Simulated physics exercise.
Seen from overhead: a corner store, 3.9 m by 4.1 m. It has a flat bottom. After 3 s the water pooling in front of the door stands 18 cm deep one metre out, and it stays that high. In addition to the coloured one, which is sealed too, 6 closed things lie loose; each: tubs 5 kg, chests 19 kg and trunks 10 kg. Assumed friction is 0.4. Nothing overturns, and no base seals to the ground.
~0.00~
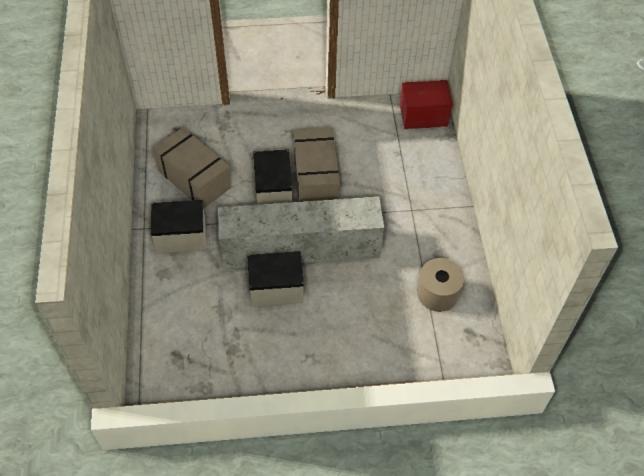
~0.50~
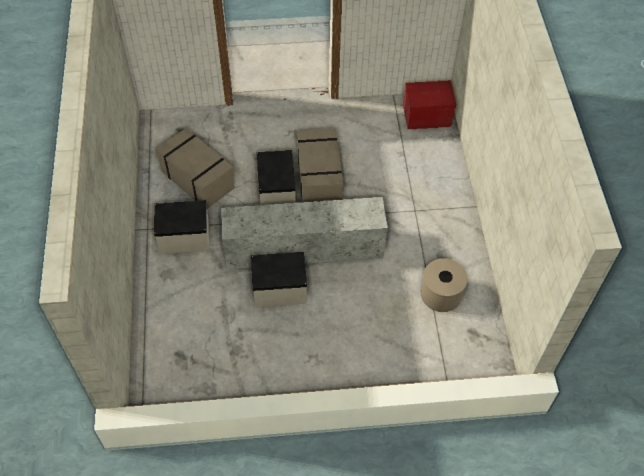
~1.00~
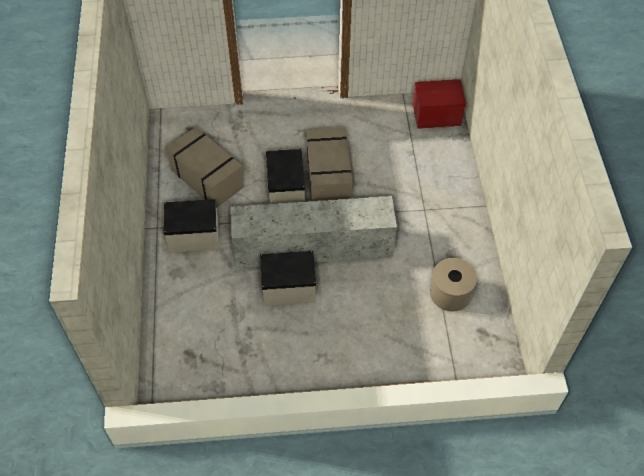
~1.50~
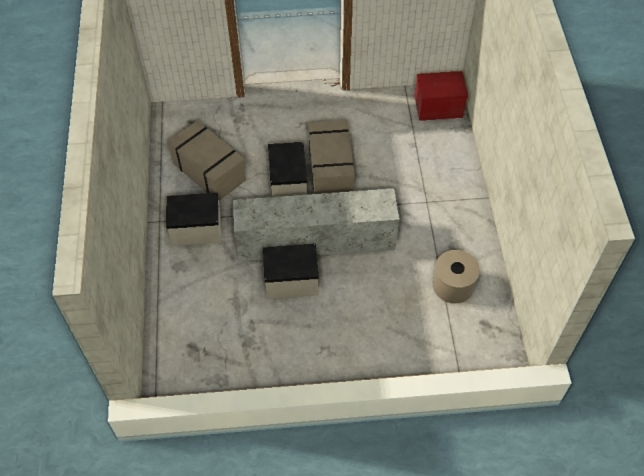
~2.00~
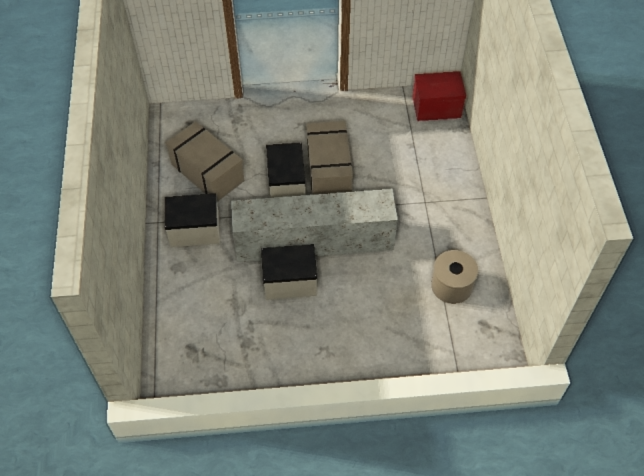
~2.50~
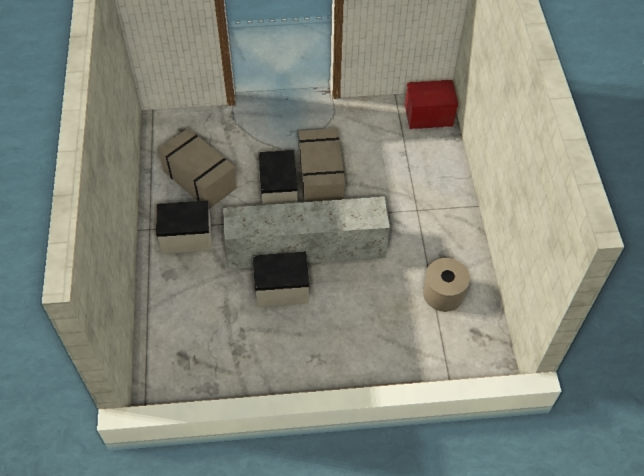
The video shows an overhead view of a small walled room holding a red box, several brown and black-topped boxes and a pale block, all staying still while bluish water gathers in the doorway and begins spreading slightly inside.
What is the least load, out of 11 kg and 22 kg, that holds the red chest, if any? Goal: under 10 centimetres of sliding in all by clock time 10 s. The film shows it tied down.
The least is 22 kg.
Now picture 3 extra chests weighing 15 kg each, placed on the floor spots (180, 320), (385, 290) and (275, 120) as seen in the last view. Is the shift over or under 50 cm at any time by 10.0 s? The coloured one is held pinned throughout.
Taking them in order, the first is inside the line, the second inside the line and the third beyond the line.
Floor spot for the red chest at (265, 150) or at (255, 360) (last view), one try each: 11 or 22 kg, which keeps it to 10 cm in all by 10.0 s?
Taking the two spots in turn, neither keeps it, then both keep it.
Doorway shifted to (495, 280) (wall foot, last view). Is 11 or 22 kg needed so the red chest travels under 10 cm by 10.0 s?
Answer: Only the upper mass works.
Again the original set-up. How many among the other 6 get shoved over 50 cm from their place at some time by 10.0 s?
Counting them up, I find 5.
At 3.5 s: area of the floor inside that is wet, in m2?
About 2.5 m2.
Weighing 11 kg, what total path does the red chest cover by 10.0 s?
100 cm, roughly.
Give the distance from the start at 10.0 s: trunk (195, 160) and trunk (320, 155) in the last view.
20 cm, 200 cm.
After 3.5 s the red chest would be 0 cm from its start with 11 kg and 0 cm from its start with 22 kg; 0 cm of water round it then.
After 4.5 s the red chest would be 0 cm from its start with 11 kg and 0 cm from its start with 22 kg; 0 cm of water round it then.
After 7.0 s the red chest would be 3 cm from its start with 11 kg and 0 cm from its start with 22 kg; 4 cm of water round it then.
After 10.0 s the red chest would be 89 cm from its start with 11 kg and 0 cm from its start with 22 kg; 6 cm of water round it then.
